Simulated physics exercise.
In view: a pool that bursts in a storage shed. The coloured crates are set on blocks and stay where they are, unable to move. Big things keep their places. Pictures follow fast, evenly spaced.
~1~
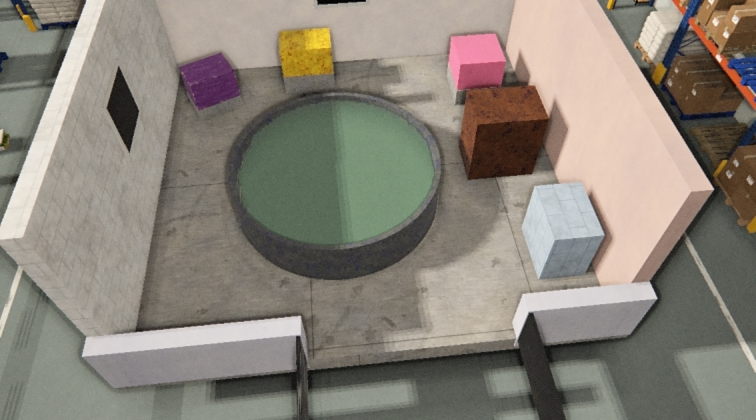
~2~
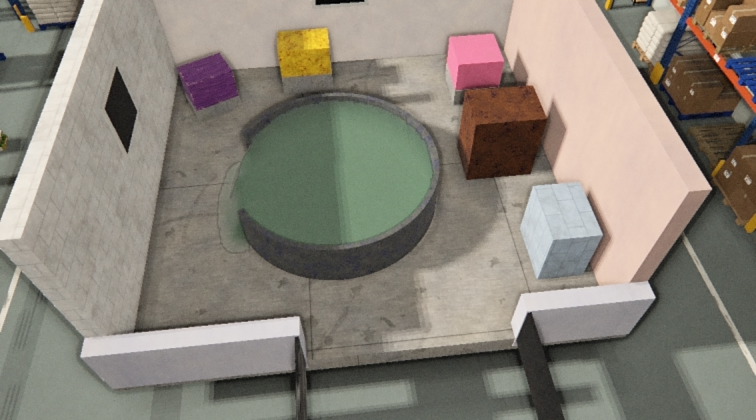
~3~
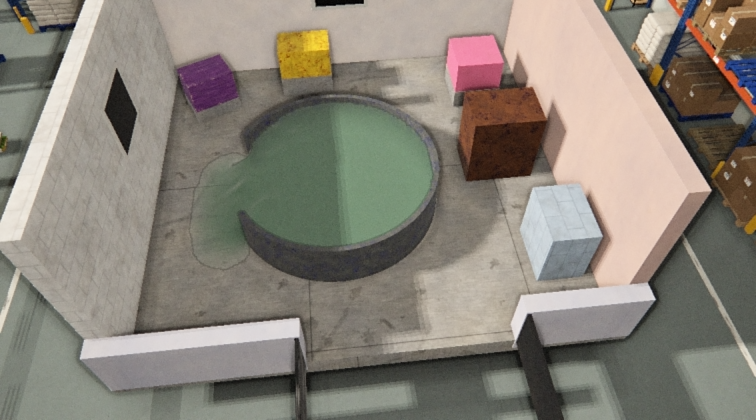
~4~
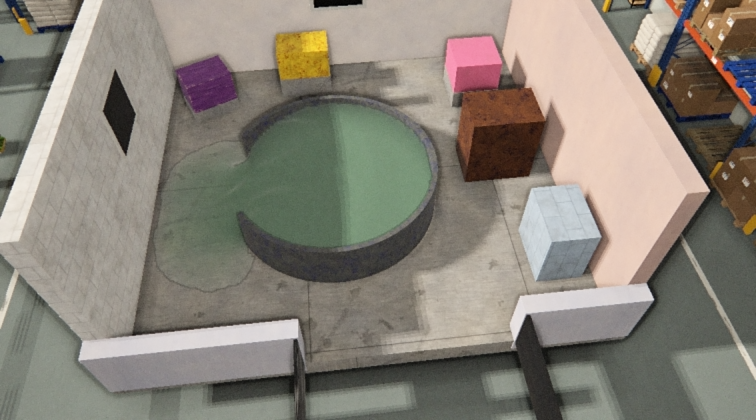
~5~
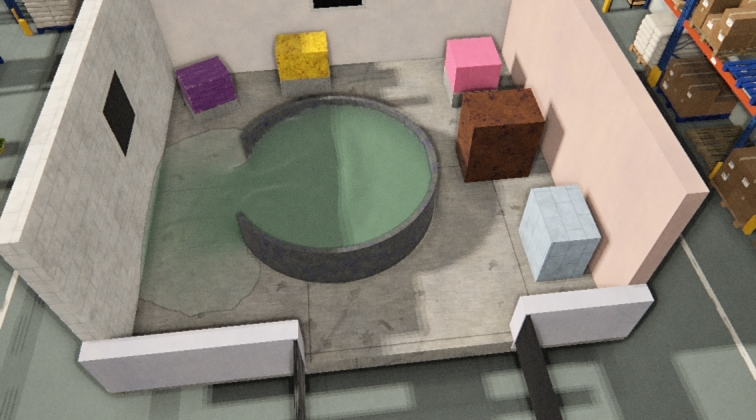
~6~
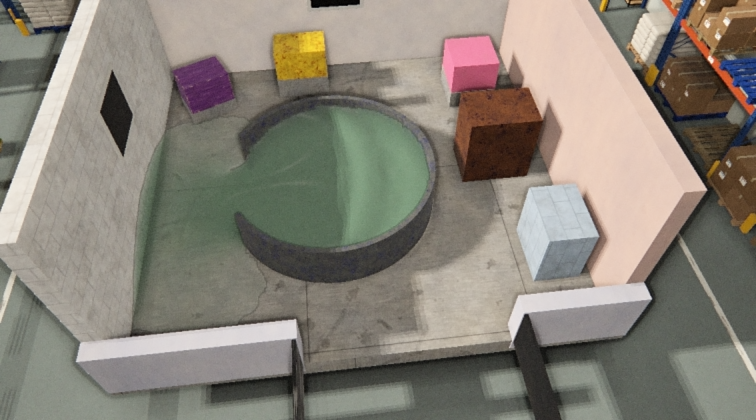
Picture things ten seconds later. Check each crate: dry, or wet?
At the end, the pink crate is saved; the yellow crate is saved; the purple crate is not saved.
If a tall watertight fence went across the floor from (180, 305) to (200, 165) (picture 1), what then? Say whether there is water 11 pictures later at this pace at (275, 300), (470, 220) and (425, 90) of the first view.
The first point comes out inundated, the next unwetted, the last unwetted.
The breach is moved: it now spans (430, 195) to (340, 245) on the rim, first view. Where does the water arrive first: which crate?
That would be the pink-painted one.
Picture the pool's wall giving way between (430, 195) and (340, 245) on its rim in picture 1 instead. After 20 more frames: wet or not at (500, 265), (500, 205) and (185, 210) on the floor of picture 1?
Taken in turn, that's reached, reached, and finally not reached.
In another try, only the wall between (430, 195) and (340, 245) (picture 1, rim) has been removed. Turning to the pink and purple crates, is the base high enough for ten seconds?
Observed: Pink stays clear; purple stays clear.
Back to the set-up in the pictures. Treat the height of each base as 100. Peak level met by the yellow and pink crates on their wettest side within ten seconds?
70 and 60 per cent, in that order.
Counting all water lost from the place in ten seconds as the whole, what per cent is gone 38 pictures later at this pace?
Around 40 per cent.
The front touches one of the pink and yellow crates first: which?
Note: The yellow crate is first.
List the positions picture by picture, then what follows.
The first frame shows the round tank at (335, 166) is whole and still.
In the second frame, the front is at (249, 246), out from the gap at (238, 193).
In the third frame, water pours out at (239, 197) and has run to (222, 263).
In the fourth frame, the front is at (190, 282), out from the gap at (238, 199).
In the fifth frame, the front is at (141, 291), out from the gap at (238, 200).
In the sixth frame, the front is at (134, 322), out from the gap at (236, 200).
A moment on, water covers 20 % of the floor; the pink crate not reached, the yellow crate not reached, the purple crate water round its plinth.
Next, water covers 35 % of the floor; the pink crate not reached, the yellow crate water round its plinth, the purple crate water round its plinth.
Then, water covers 75 % of the floor; the pink crate not reached, the yellow crate water round its plinth, the purple crate water round its plinth.
Later, water covers 100 % of the floor; the pink crate water round its plinth, the yellow crate water round its plinth, the purple crate water round its plinth.
In the end, water covers 100 % of the floor; the pink crate stayed above the water, the yellow crate stayed above the water, the purple crate was topped.
